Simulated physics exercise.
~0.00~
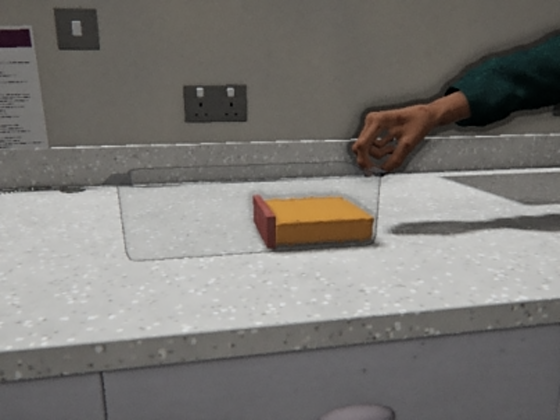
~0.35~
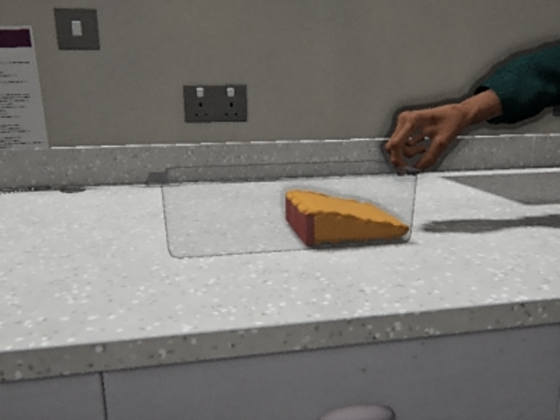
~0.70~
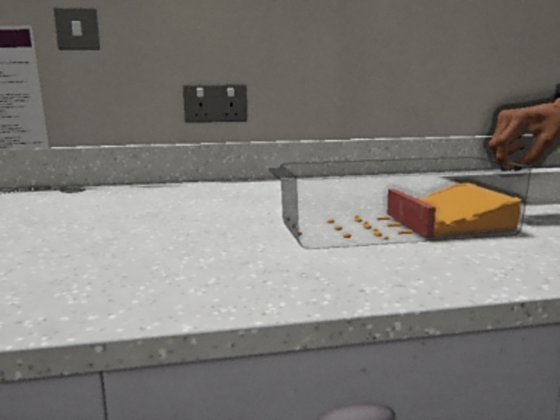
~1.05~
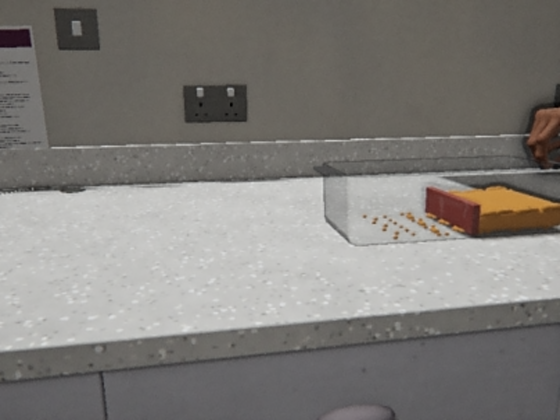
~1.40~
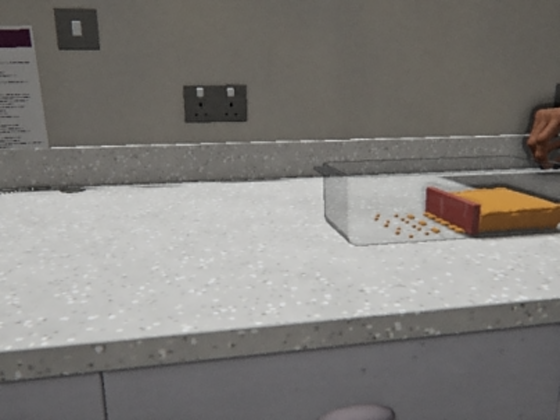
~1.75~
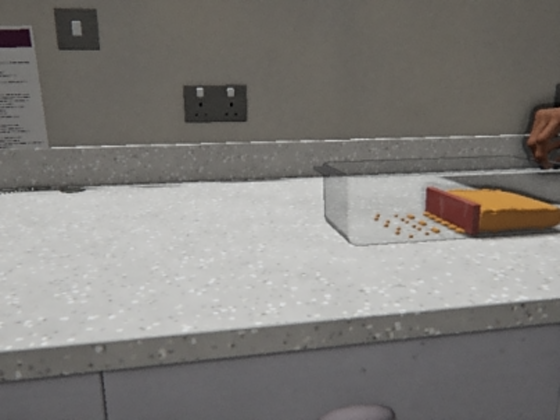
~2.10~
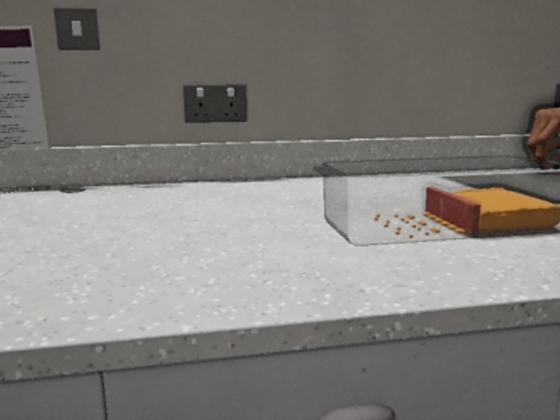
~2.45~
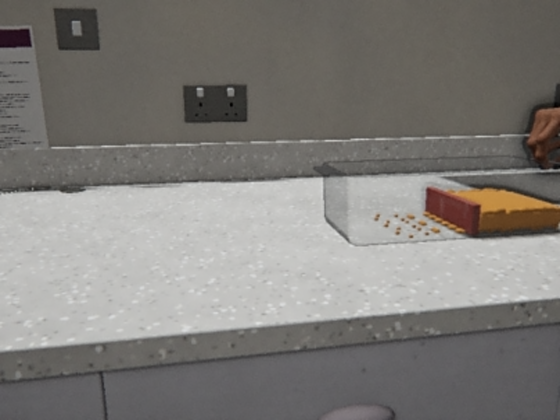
A clear box holding orange juice to the right of a reddish divider sits on a speckled pale worktop, seen from the front and slightly above. Behind it, a grey wall carries a switch, a double socket and a notice at the left. A hand in a dark green sleeve holds the box's right end and pulls it rightward. The juice piles up against the divider in a slope, then its surface shifts and small orange drops appear on the dry left side. The box stops partly out of view, its juice nearly level and the scattered drops remaining on the left.
